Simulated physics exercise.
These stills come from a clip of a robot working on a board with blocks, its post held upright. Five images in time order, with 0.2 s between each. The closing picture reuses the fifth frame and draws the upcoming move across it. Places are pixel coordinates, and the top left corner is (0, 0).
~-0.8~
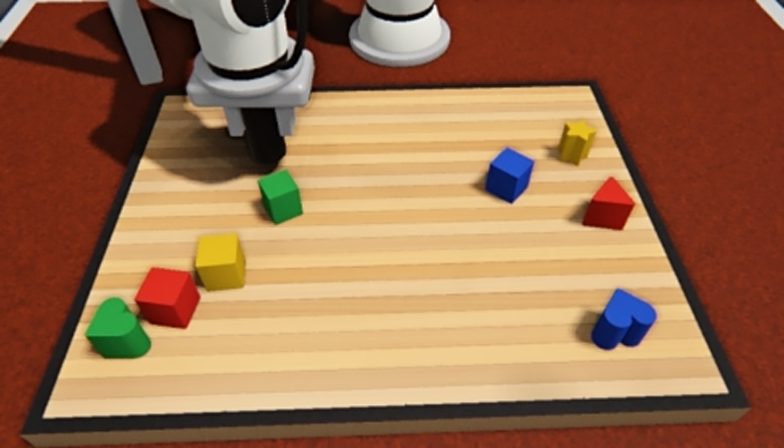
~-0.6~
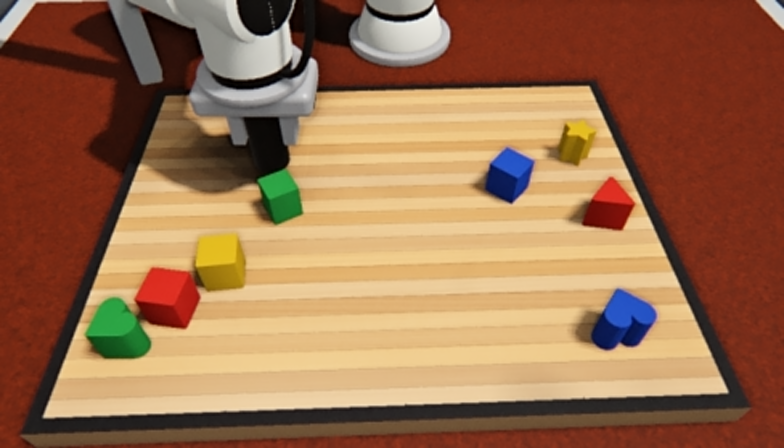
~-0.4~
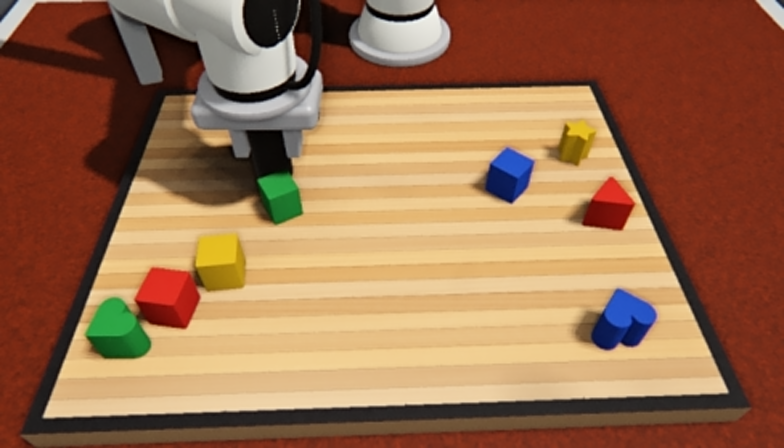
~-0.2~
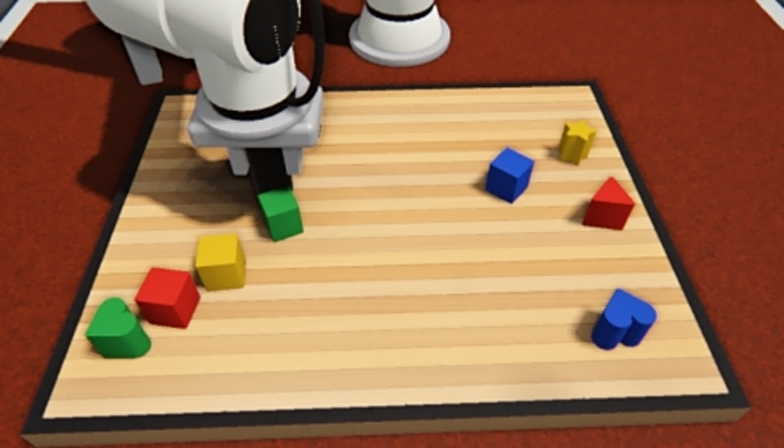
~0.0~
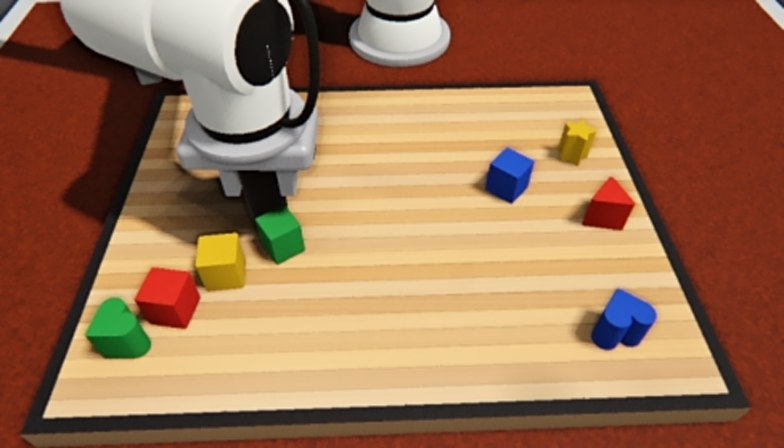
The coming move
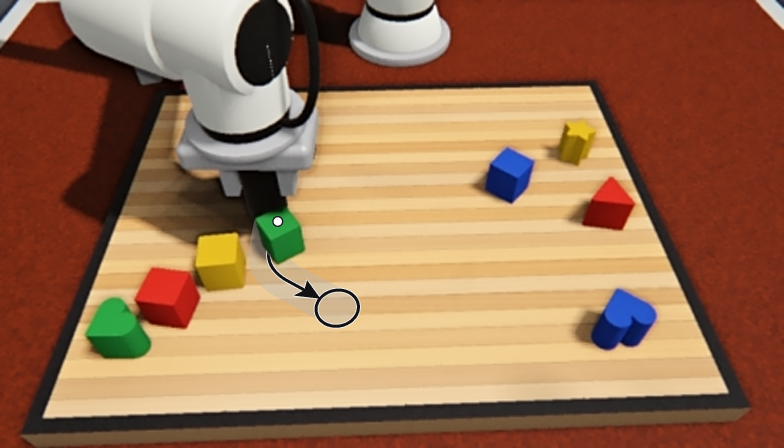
To begin with, a robot arm's dark post stands just behind a green cube on a wooden board scattered with colorful blocks. The arm moves toward the viewer until the post meets the cube, then pushes it a short way forward, beside the yellow cube, while the other blocks stay still.
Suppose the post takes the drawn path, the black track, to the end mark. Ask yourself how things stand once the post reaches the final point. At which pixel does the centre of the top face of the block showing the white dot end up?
When the path ends, it will be at (339, 318).
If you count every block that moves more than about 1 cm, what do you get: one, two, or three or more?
I'd say one block gets moved.
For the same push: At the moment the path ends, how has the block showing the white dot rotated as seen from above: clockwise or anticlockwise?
Its rotation is clockwise.
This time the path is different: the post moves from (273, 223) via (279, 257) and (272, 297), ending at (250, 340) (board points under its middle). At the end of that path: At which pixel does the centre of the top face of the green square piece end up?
Its top centre lands on (294, 303).
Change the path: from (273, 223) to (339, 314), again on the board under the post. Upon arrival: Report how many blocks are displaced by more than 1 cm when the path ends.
My count: 1.
The drawn path runs from (273, 223) by way of (269, 259) and (297, 286) to (337, 308); the dot is on the green square piece.
The first path, step by step. One third of the way, post at (266, 249); green square piece at (286, 256), turned 20° anticlockwise.
Two thirds of the way, post at (295, 275); green square piece at (311, 289).
At the end, post at (336, 297); yellow square piece not moved; green square piece at (339, 318), turned 30° clockwise.
